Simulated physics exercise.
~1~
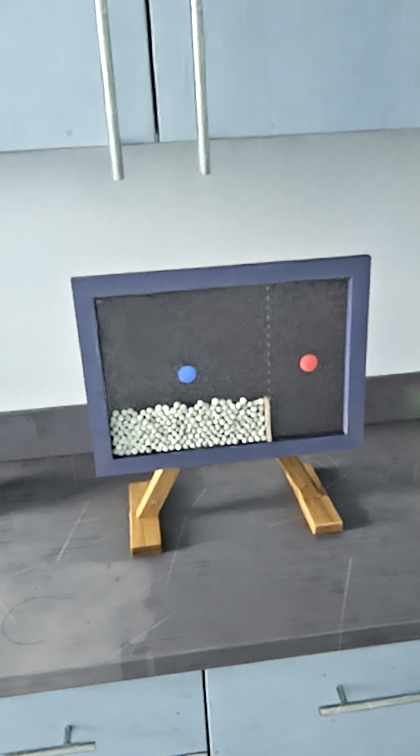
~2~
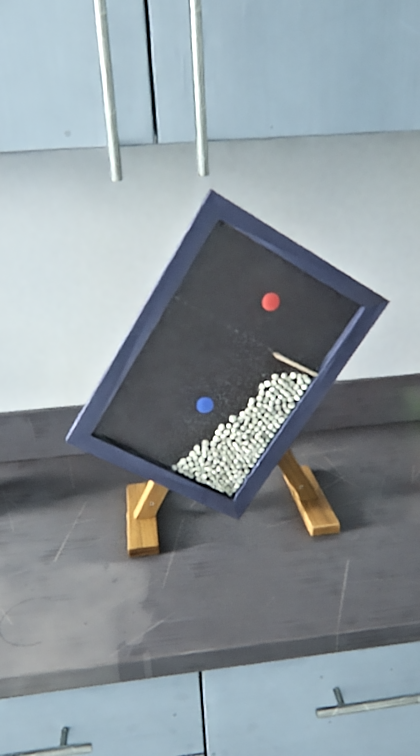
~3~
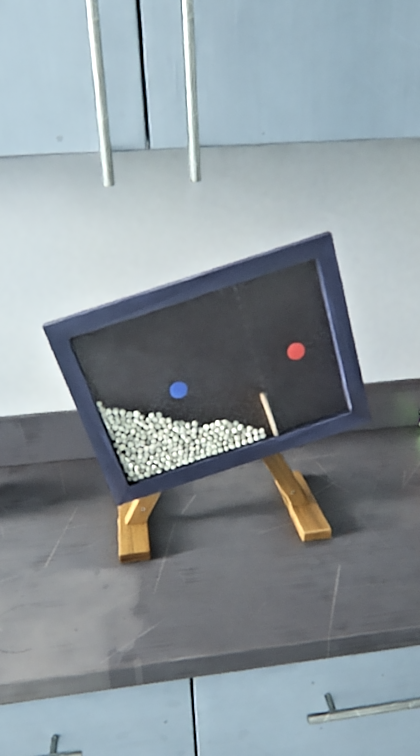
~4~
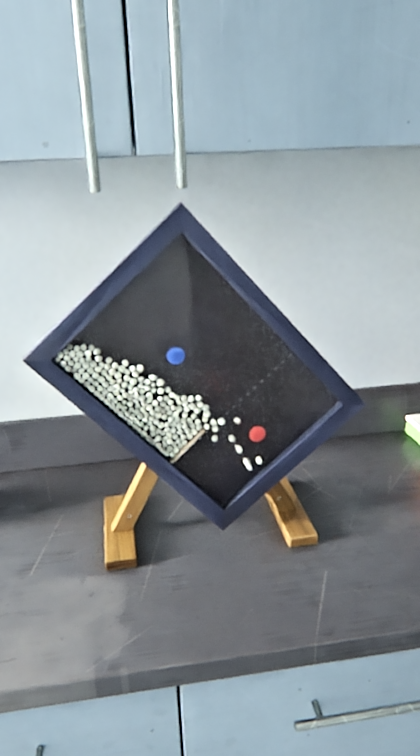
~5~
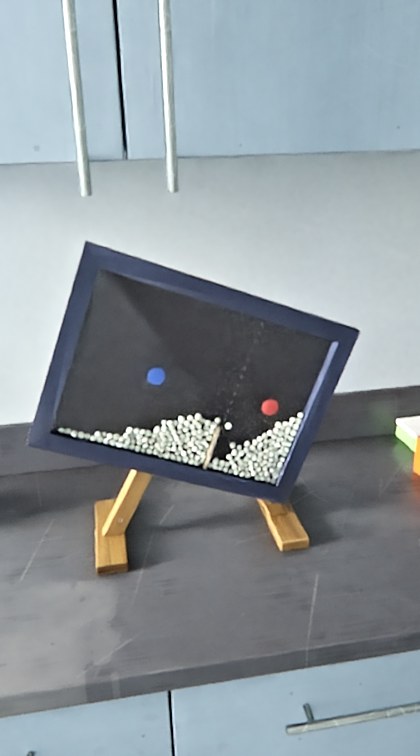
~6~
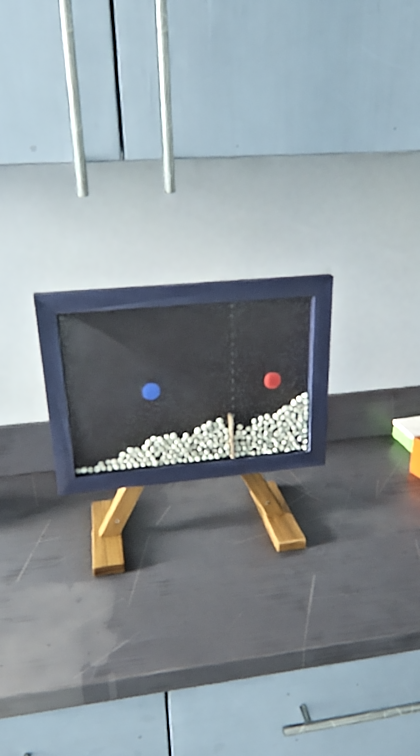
A shallow, clear-faced box with a dark blue frame and black back stands on wooden feet on a grey counter, seen from the front below pale blue cupboards. White balls lie left of a short divider, beneath a blue sticker, with a red sticker to the right. The box tips steeply anticlockwise, and the balls slide into the lower part against the divider. It swings back clockwise past level, sending balls over the divider towards the red side. Finally it returns to level, with balls on both sides, sloping up to the right, as the view drifts slightly right.
